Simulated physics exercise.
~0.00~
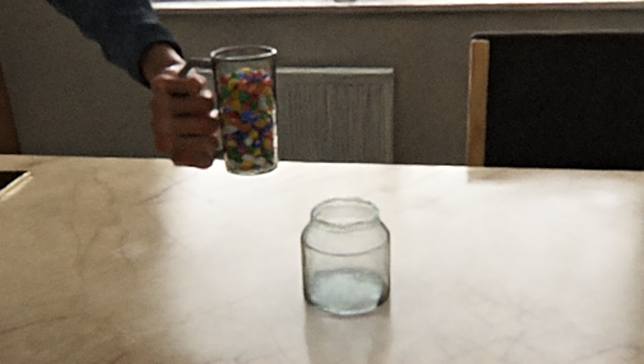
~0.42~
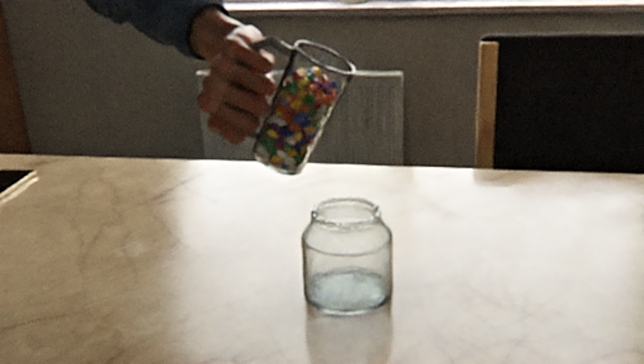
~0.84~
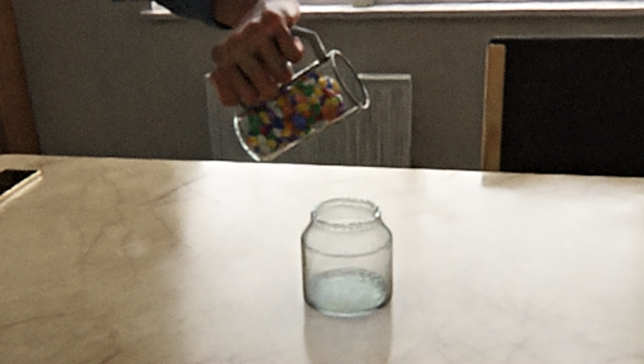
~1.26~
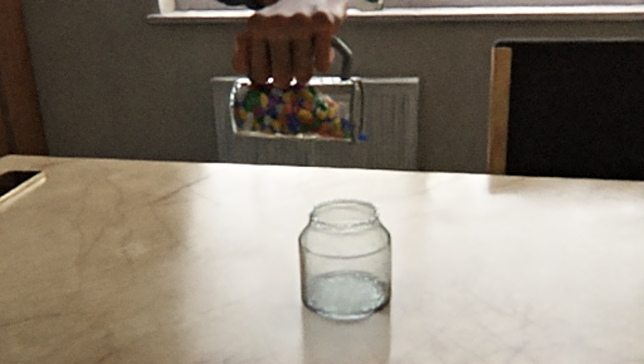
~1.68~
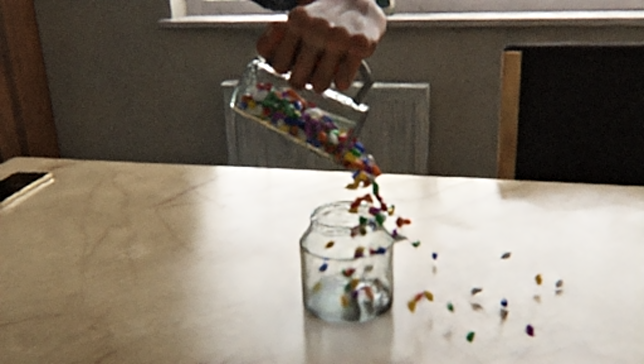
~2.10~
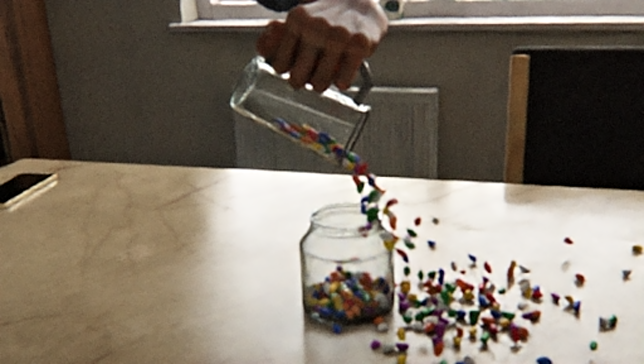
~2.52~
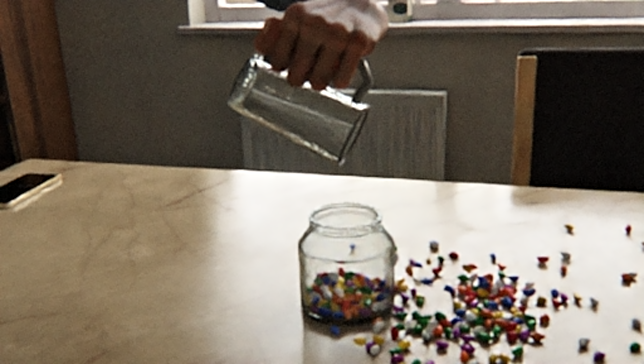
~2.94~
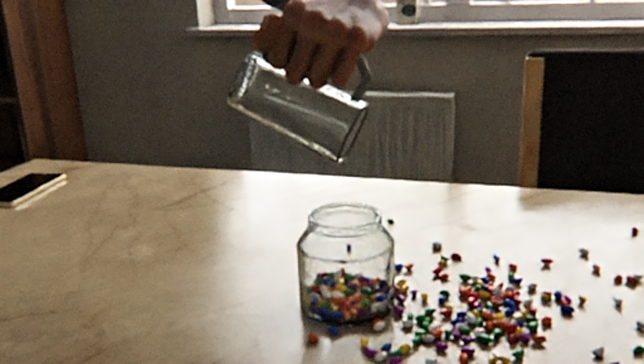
At a pale marble-patterned table, a hand tipped a clear glass cup of colourful jelly beans over an open glass jar until they poured out, some landing inside but most scattering across the tabletop to the right, leaving the cup looking empty.
